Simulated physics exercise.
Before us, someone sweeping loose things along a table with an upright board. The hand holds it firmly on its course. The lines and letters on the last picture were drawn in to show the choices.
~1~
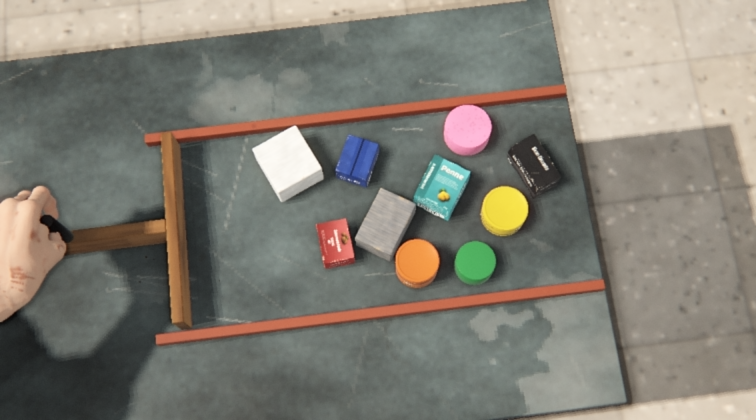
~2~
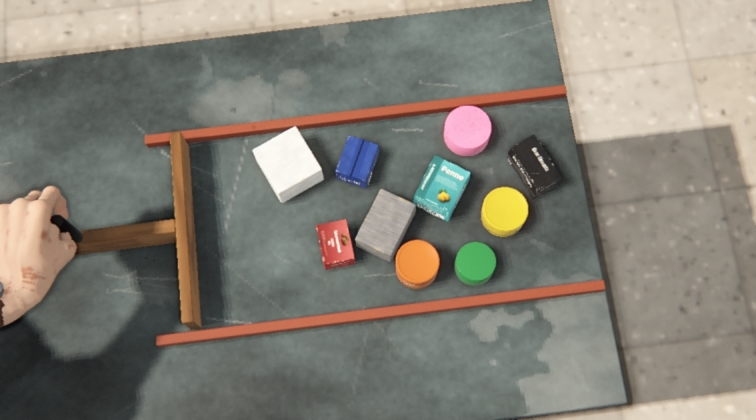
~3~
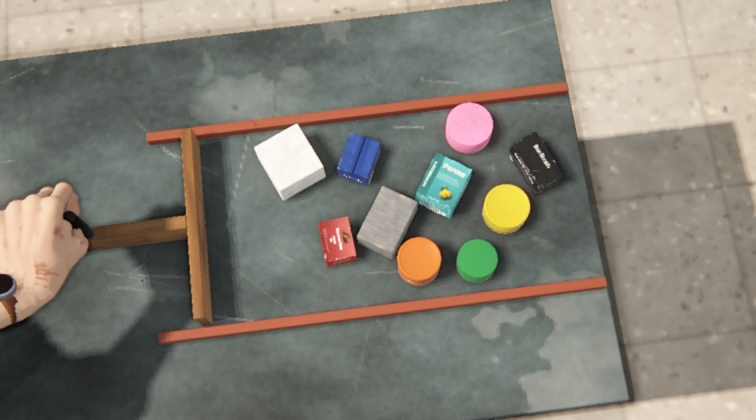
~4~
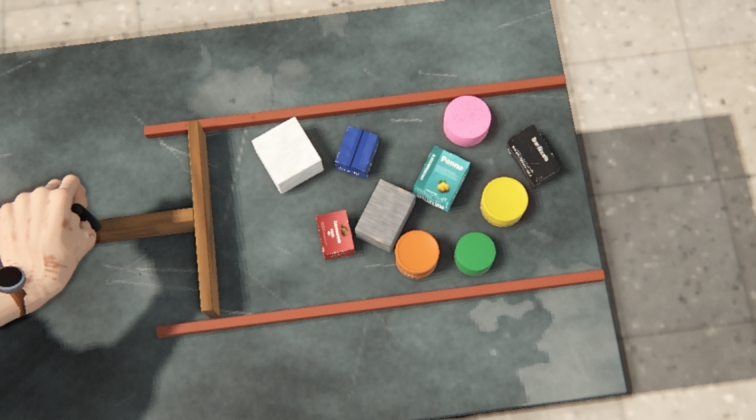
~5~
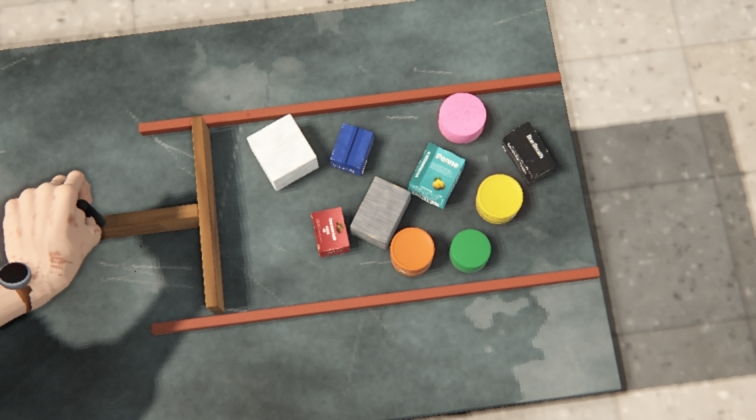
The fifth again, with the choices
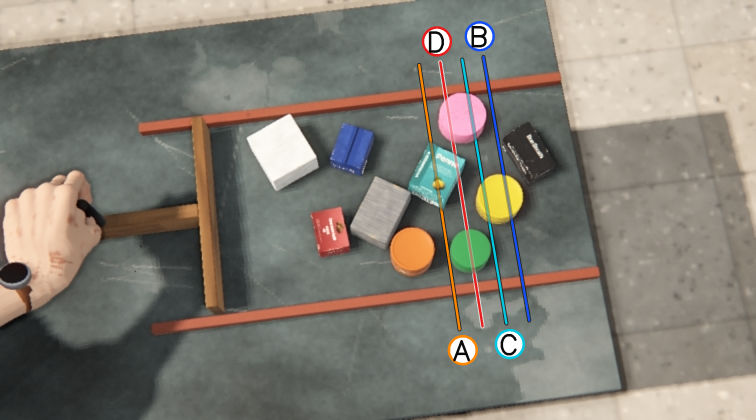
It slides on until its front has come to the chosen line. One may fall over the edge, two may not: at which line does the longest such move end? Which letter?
No second one falls up to D.
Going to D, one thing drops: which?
It is the black packet.
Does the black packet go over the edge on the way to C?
Yes.
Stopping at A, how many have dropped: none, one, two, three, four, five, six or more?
By then, none.
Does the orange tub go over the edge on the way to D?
No.
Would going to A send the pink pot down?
No.
On the copy, A at (439, 192); B at (505, 183); C at (483, 186); D at (461, 189).
On D. First, board (297, 197); blue box (366, 148); white block (325, 158).
Then, board (390, 186); black packet (535, 155); yellow jar (506, 204).
Finally, board (458, 177); black packet over the edge; turquoise box (561, 146); one fallen.
By contrast, A is within the limit but short; B drops four; C drops two.
